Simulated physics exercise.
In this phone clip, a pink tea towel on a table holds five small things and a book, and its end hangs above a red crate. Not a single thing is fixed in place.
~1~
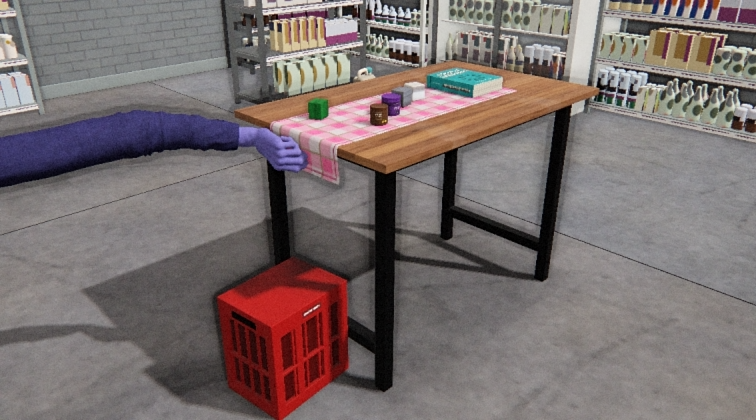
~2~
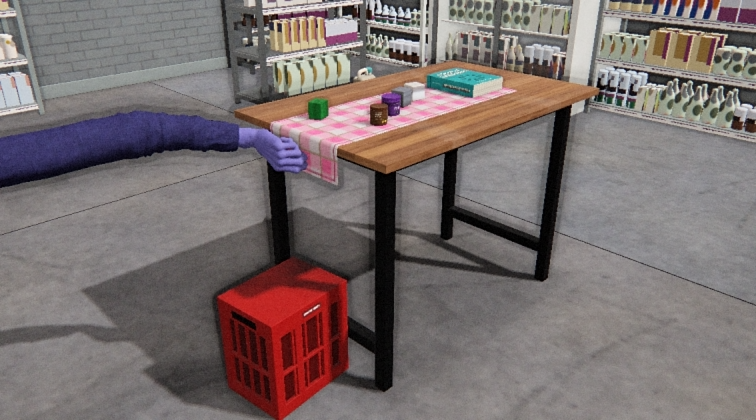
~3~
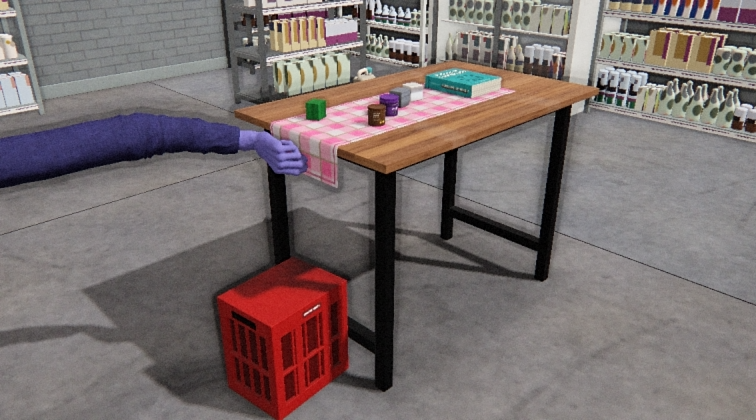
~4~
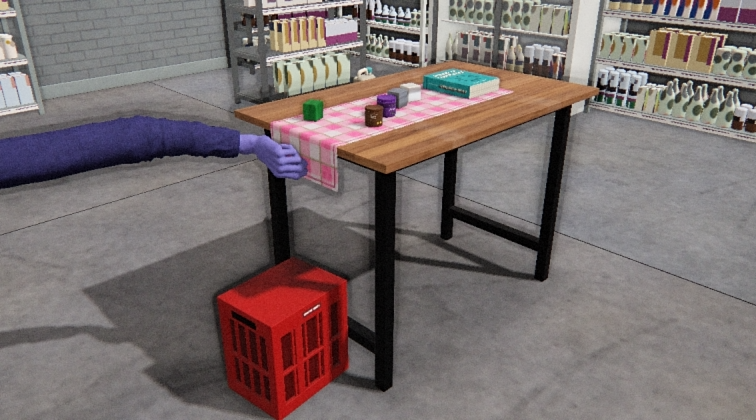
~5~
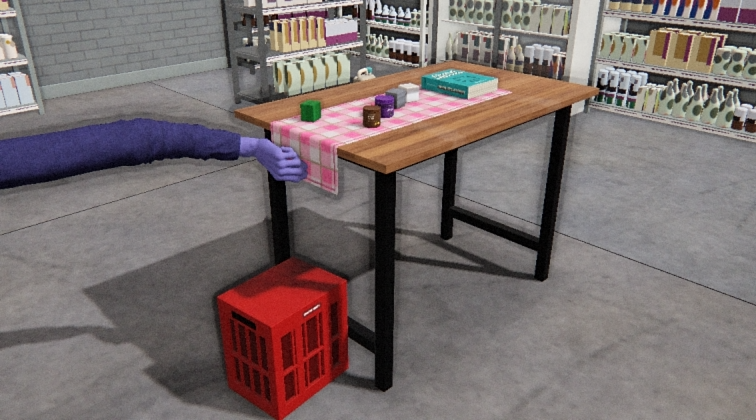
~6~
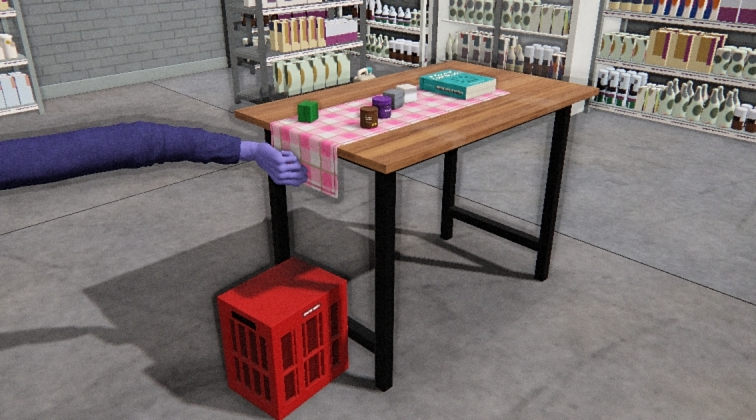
In a shop aisle with stocked shelves and a grey floor, a wooden table with black legs is seen from slightly above. A pink checked cloth on it holds a green cube, small brown, purple and pale items and a teal book, its end hanging near a red crate below. A purple-sleeved hand at the left draws the cloth slightly over the edge, the items creeping along, while the camera stays still.
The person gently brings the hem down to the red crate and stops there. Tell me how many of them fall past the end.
I predict that three objects will leave the top.
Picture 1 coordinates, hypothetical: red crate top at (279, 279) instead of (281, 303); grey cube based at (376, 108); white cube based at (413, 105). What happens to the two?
The grey cube stays put; the white cube stays put.
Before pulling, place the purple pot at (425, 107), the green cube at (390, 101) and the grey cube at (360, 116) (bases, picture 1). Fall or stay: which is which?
Watch the purple pot hang on, the green cube hang on and the grey cube go down.
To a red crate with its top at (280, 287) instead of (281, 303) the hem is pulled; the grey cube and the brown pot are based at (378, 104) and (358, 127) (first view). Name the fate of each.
Grey cube: Safe; brown pot: Lost.
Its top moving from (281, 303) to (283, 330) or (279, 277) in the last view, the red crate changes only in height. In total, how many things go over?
It comes to 4 for the first height and 2 for the second.
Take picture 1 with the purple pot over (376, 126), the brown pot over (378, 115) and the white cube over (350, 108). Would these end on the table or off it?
The purple pot is off the top, the brown pot is off the top, the white cube is off the top.
Early on, hem near (305, 216); green cube gone.
Midway, hem near (306, 261); green cube and brown pot gone.
Finally, hem on the crate; green cube, brown pot and purple pot gone. It carries off three.
